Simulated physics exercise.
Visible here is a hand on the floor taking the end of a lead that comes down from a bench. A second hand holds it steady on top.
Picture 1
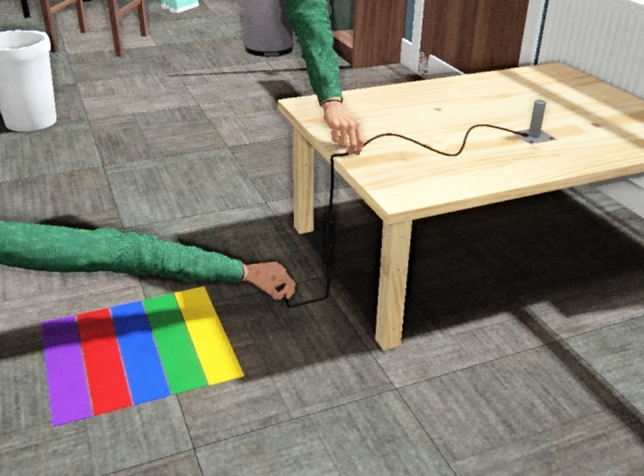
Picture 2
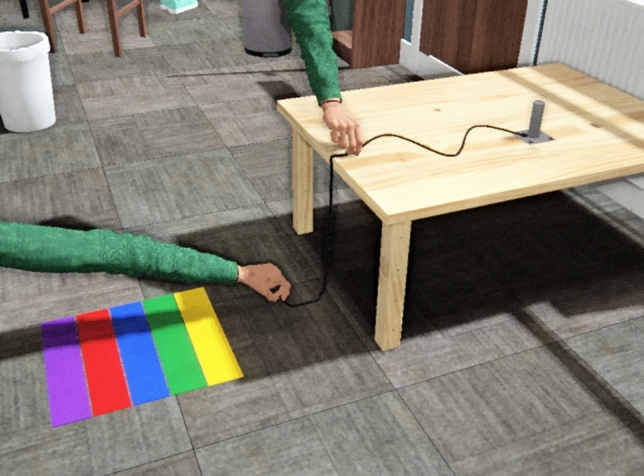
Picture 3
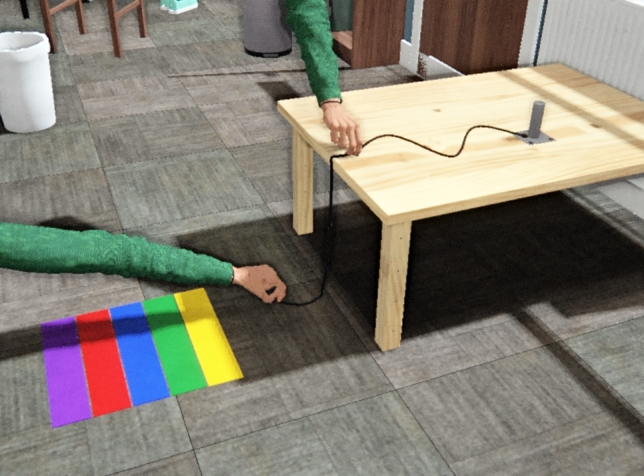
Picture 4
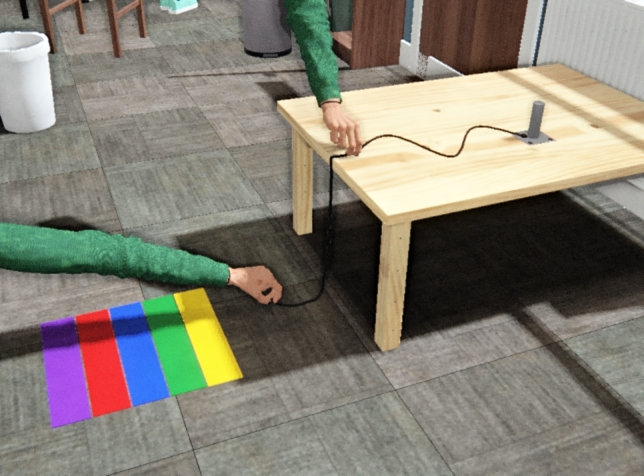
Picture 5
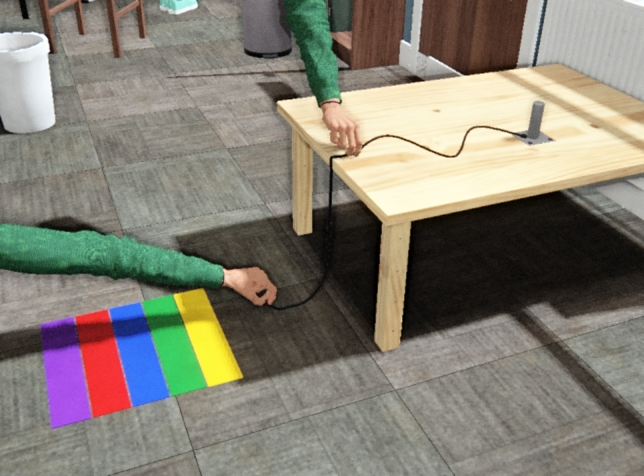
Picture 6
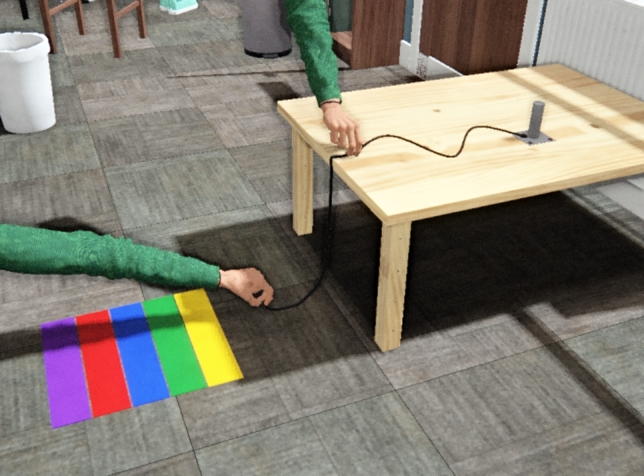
A green-sleeved arm reaches in from the left above a grey carpeted floor, seen from a raised, steady viewpoint. Purple, red, blue, green and yellow stripes lie below it, while another green-sleeved hand rests on a pale wooden bench at right, where a black lead runs from a grey post over the edge. The lower hand draws the lead's end slightly leftward, and the hanging part shifts into a smoother curve.
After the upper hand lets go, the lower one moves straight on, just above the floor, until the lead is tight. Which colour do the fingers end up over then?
They end up over the purple strip.
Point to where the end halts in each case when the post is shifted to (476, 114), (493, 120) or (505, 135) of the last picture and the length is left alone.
Around (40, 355), (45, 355) and (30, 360).
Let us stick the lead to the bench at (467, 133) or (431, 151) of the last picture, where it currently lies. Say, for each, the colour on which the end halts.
The end would stop on red and then on blue.
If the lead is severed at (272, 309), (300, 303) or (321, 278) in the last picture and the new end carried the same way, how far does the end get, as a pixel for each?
Try 1: (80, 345); try 2: (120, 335); try 3: (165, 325).
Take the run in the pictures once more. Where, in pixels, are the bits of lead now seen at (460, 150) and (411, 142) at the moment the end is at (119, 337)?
Point one: (419, 153); point two: (350, 160).
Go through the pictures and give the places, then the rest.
The first picture shows end (285, 297); yellow (219, 362); green (184, 371); blue (147, 380); red (109, 390); purple (70, 400).
The second picture shows end (280, 298); lead through (494, 128) (461, 150) (404, 138) (351, 154) (330, 214) (325, 282).
The third picture shows end (276, 300).
The fourth picture shows end (272, 301); lead through (493, 128) (460, 150) (403, 139) (351, 154) (330, 214) (323, 283).
The fifth picture shows end (267, 302).
The sixth picture shows end (263, 303); lead through (493, 128) (460, 150) (403, 139) (351, 154) (330, 215) (317, 285).
Soon after, end near (119, 337); over blue.
After that, end near (81, 346); over red.
At the stop, end near (59, 351); over purple. The purple one.
